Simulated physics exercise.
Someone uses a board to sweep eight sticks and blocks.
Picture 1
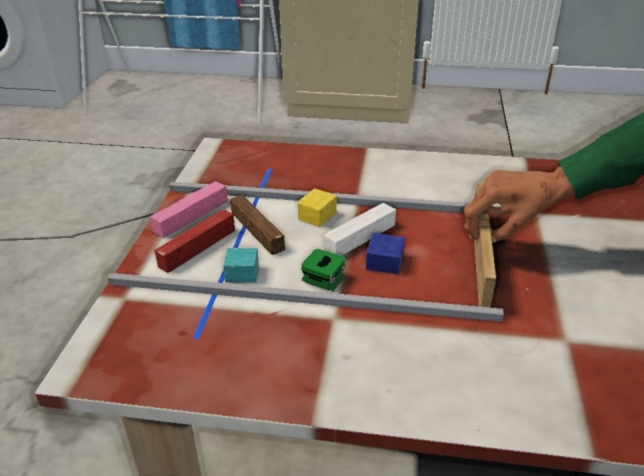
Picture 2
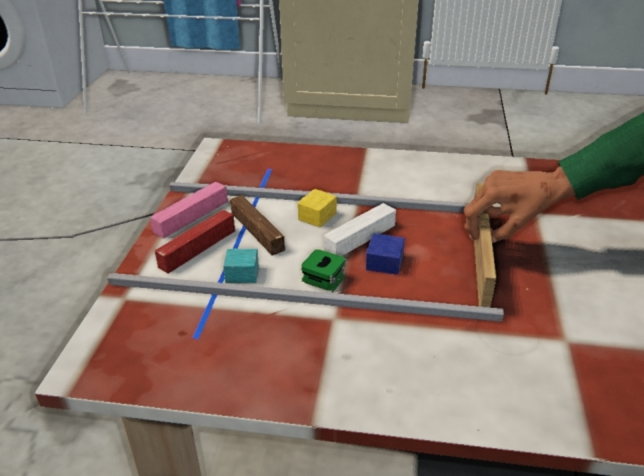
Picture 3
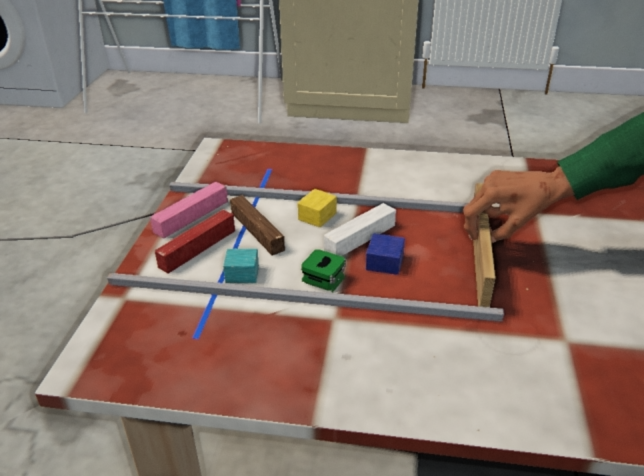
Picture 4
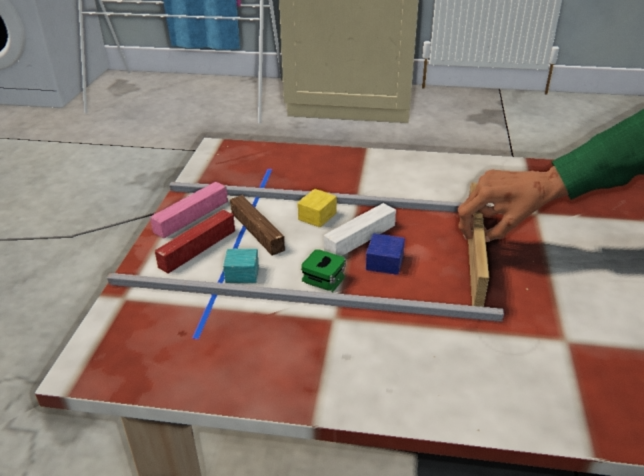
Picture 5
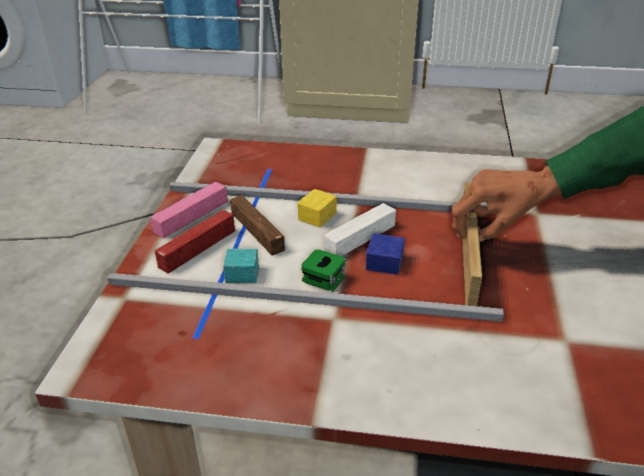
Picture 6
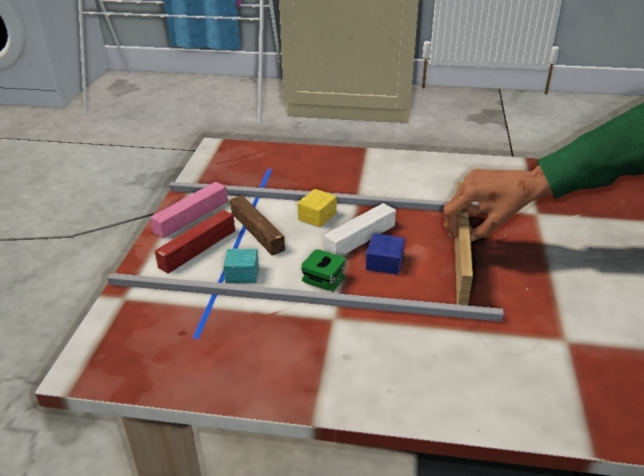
On a checkered table, a hand slides a board slightly left toward still, colourful blocks.
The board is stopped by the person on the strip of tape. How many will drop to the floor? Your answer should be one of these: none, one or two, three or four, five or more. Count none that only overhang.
The count is none.
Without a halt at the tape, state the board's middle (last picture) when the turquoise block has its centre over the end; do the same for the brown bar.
With the turquoise block it sits around (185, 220), with the brown bar around (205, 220).
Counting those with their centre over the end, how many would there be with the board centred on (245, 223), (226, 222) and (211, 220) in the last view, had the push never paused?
Taking the places in turn, the counts are 0, 1 and 2.
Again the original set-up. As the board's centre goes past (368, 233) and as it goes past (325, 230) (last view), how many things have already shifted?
That makes 2 at the first spot and 5 at the second.
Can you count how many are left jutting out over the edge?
The figure is 1.
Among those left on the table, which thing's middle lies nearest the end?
The pink bar finishes closest.
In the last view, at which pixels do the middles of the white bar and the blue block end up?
(216, 219) and (218, 241), roughly.
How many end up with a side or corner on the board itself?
Looks like 3 of them, all told.
Early on, none off yet; pink bar at rest near (191, 209); red bar at rest near (197, 240); brown bar at rest near (256, 224).
Finally, the number that fall off is zero.
